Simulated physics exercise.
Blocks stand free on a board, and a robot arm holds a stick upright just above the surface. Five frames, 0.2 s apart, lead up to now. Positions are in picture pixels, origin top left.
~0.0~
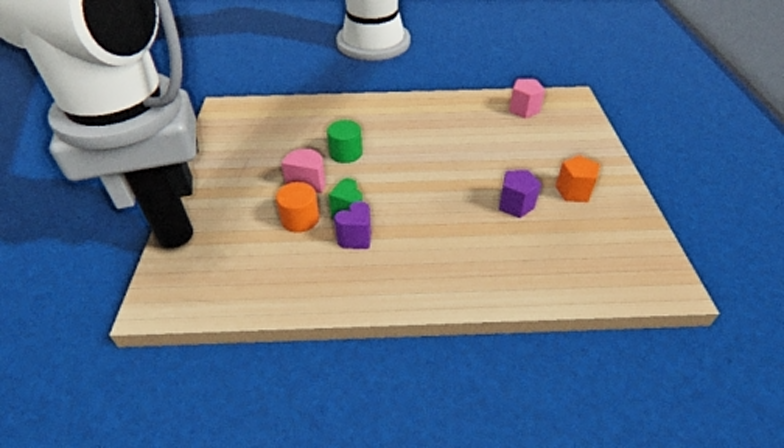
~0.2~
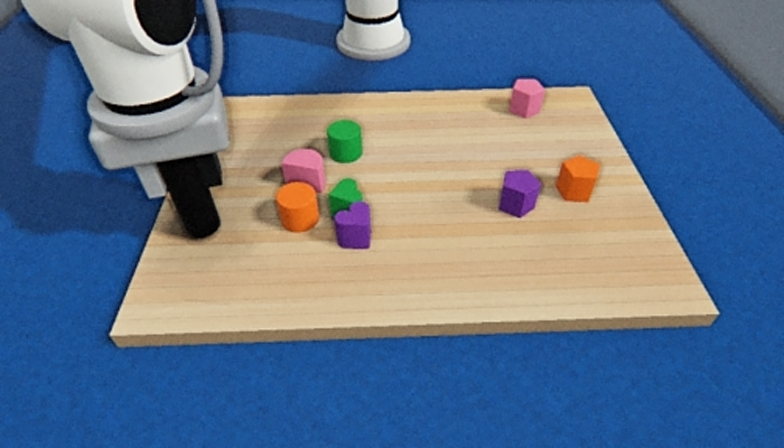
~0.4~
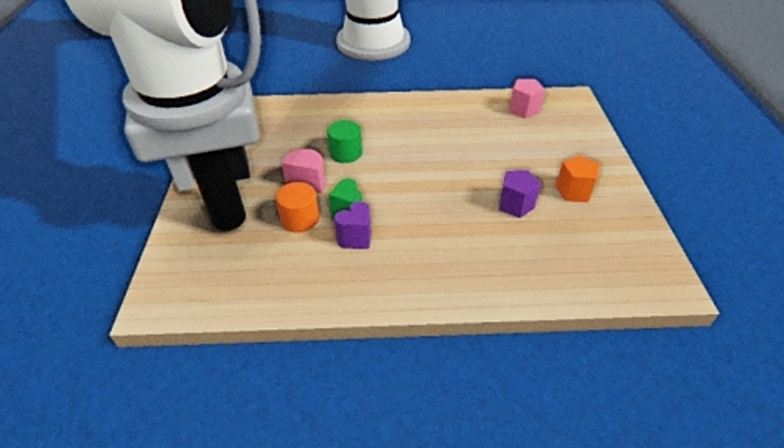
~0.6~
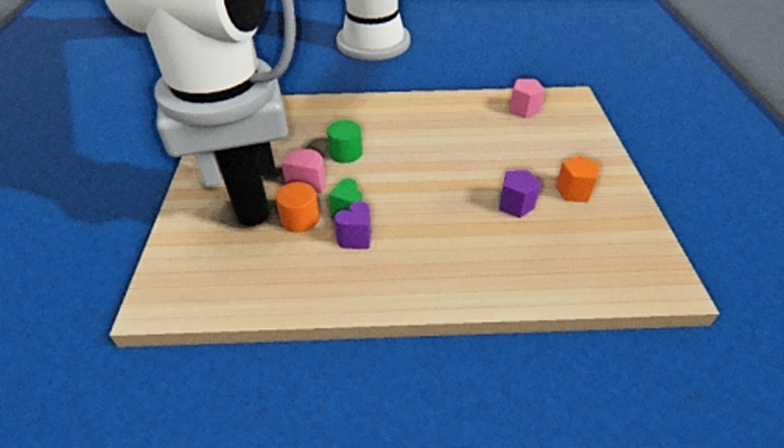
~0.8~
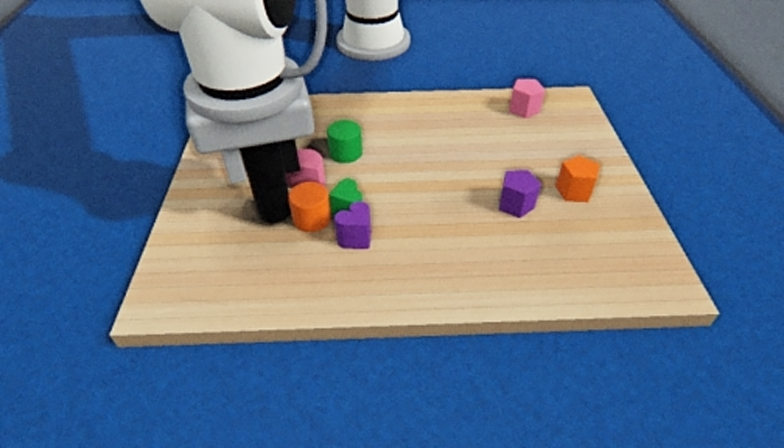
A pale wooden board lies on a blue surface, seen from above at an angle by a camera that stays still. Green, pink, orange and purple blocks cluster left of centre, while purple, orange and pink ones sit to the right. From the left, a white robot arm moves a black stick rightward across the board and nudges the round orange block slightly right.
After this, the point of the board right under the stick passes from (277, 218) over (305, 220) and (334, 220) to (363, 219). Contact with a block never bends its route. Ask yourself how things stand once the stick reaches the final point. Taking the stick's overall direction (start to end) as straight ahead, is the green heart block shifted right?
No, that is not how it ends up.
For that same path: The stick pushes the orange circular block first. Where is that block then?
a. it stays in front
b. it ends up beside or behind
Option a.
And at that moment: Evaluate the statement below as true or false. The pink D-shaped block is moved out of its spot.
False - the claim does not hold.
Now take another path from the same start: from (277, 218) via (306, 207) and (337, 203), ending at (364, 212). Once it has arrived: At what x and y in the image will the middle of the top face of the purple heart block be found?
I'd expect the centre of its top face to be at (365, 229).
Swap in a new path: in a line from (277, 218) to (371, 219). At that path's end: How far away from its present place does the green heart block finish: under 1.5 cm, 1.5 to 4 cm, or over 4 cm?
Travels over 4 cm.
The first path, step by step. One third of the way, stick at (304, 215); orange circular block at (337, 199); green heart block at (368, 187), turned 60° anticlockwise; purple heart block at (359, 215).
Two thirds of the way, stick at (335, 215); orange circular block at (368, 202); green heart block at (393, 184), turned 100° anticlockwise; purple heart block at (380, 224), turned 20° clockwise.
At the end, stick at (363, 214); pink D-shaped block not moved; orange circular block at (394, 207); green heart block at (399, 183), turned 115° anticlockwise; purple heart block at (390, 230), turned 50° clockwise.
